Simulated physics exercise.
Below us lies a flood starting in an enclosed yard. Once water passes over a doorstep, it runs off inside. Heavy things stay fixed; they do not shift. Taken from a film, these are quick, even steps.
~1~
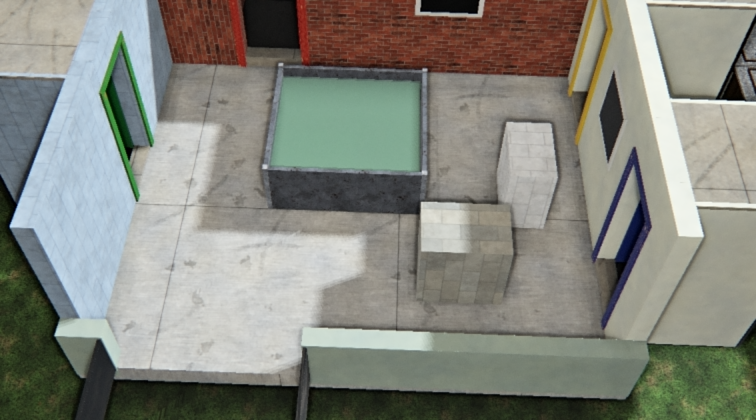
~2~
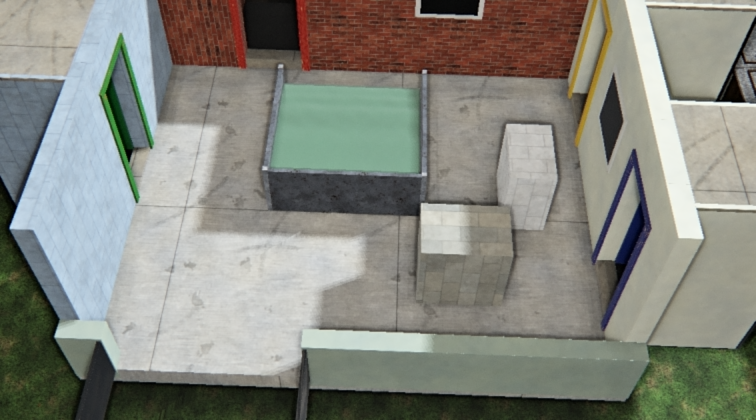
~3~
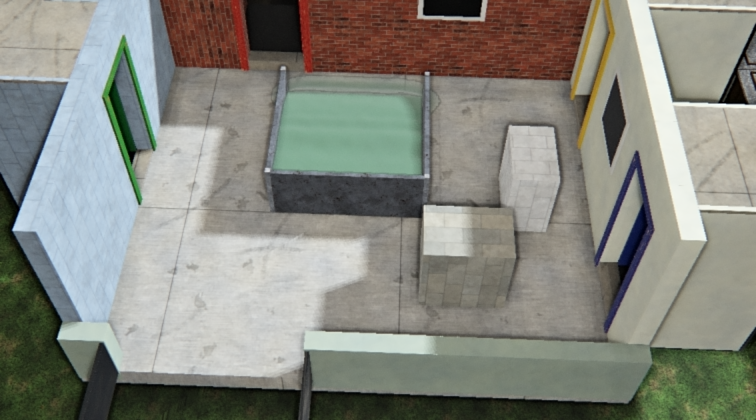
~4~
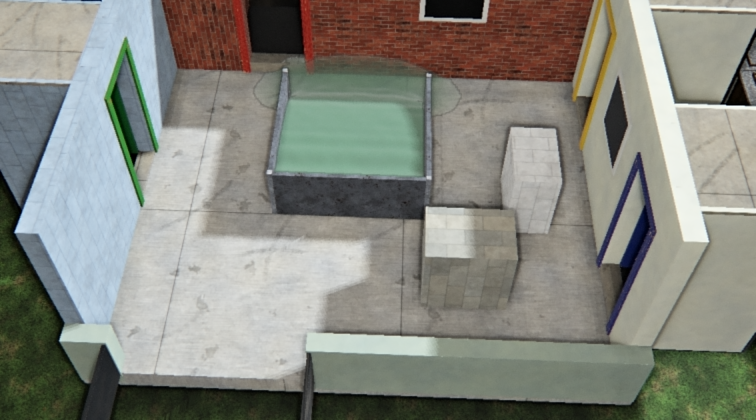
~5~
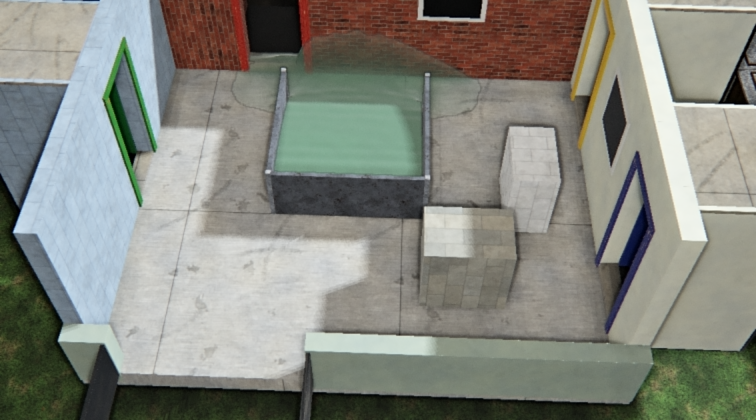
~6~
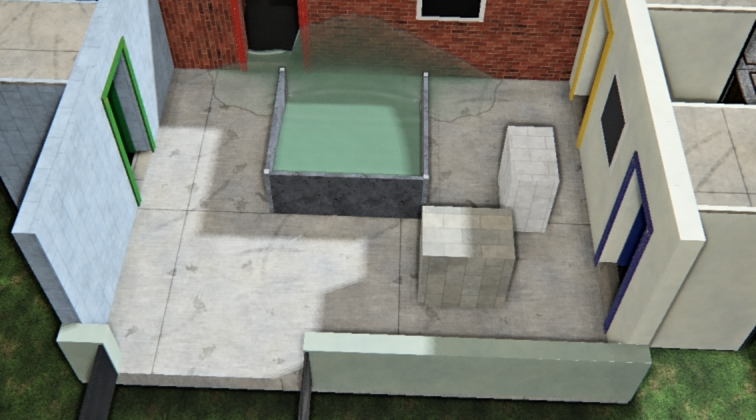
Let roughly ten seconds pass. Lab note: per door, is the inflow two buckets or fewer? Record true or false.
Blue door true; yellow door false; green door false; red door false.
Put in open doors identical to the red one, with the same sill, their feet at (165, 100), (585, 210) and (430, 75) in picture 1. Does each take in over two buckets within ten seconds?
The three doors, in turn: Is beyond it, is short of it, is beyond it.
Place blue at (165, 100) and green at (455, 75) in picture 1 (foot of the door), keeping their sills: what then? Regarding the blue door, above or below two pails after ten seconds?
The blue one overflows.
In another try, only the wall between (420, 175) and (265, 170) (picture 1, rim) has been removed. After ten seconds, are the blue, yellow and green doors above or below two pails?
Briefly, the blue one crosses the line, the yellow one remains below the line, and the green one remains below the line.
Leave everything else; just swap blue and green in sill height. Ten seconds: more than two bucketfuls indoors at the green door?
Well, the green door ends up short.
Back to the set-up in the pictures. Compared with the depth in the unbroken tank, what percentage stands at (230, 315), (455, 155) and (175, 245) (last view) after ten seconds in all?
I'd say close to 10, 6 and 6 percent.
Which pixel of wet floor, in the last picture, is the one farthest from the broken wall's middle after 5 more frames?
I'd put it around (568, 85).
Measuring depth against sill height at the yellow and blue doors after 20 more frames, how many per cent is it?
The first sits near 160 in a hundred and the second near 50 in a hundred.
A moment on, water covers 25 % of the floor; the blue door not reached, the yellow door wet at the sill, nothing in, the green door not reached, the red door over two buckets in.
Next, water covers 35 % of the floor; the blue door not reached, the yellow door over two buckets in, the green door wet at the sill, nothing in, the red door far over two buckets in.
Then, water covers 70 % of the floor; the blue door wet at the sill, nothing in, the yellow door far over two buckets in, the green door under two buckets in, the red door far over two buckets in.
Later, water covers 90 % of the floor; the blue door wet at the sill, nothing in, the yellow door far over two buckets in, the green door over two buckets in, the red door far over two buckets in.
In the end, water covers 95 % of the floor; the blue door wet at the sill, nothing in, the yellow door far over two buckets in, the green door over two buckets in, the red door far over two buckets in.
